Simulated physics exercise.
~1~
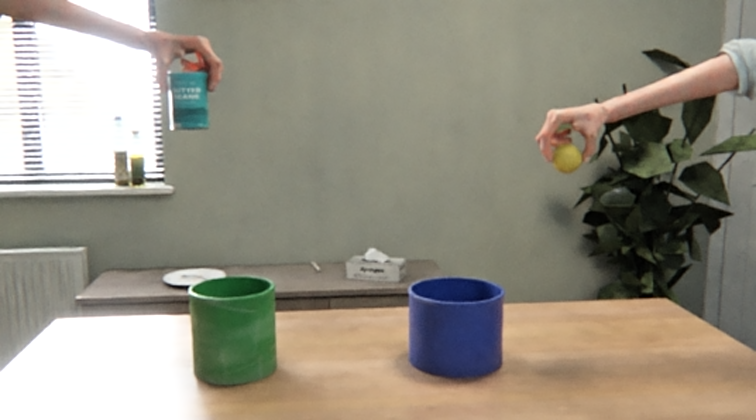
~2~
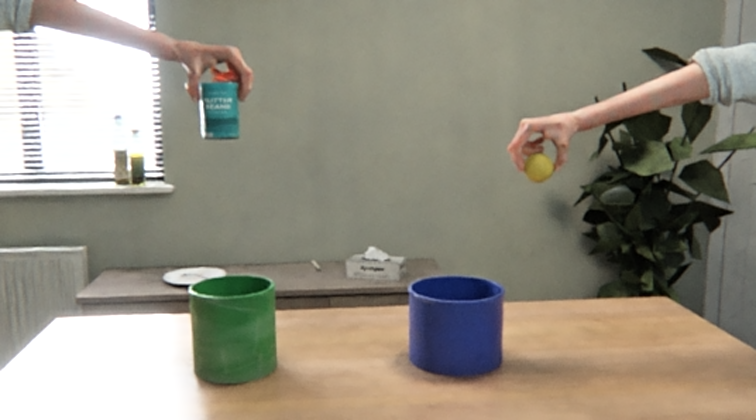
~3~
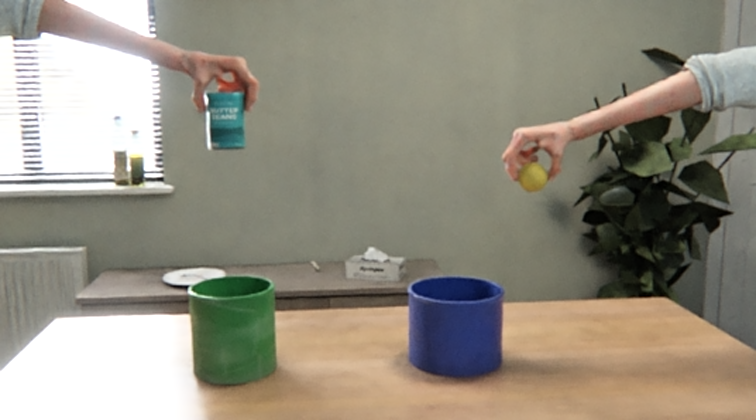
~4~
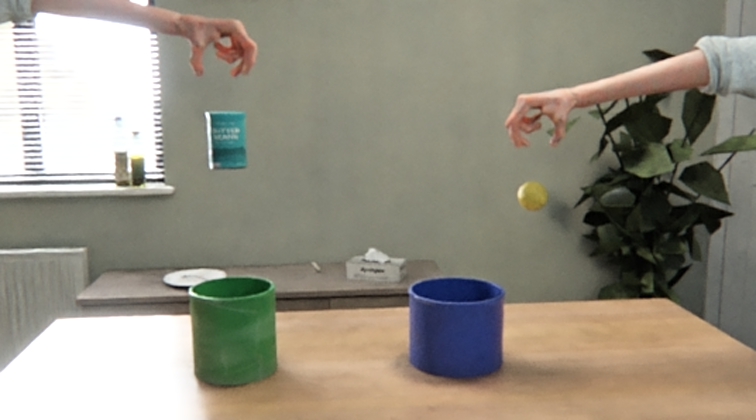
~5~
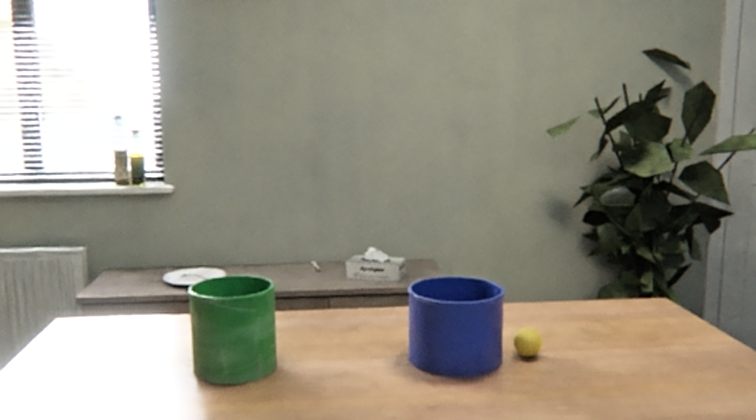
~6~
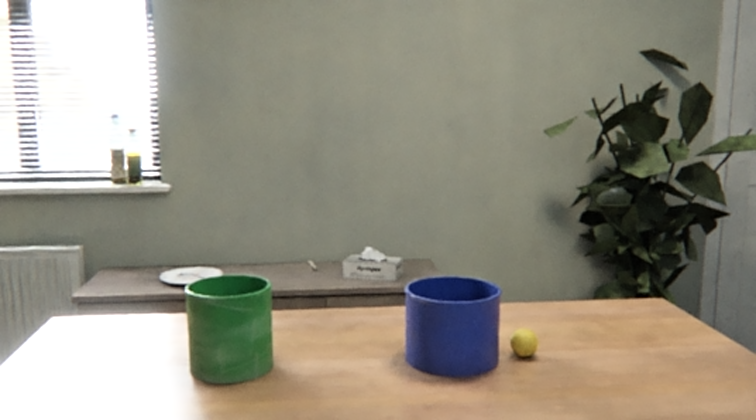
Turquoise tin and lemon released by two hands, the tin dropping into a green bin, the lemon landing beside a blue one.
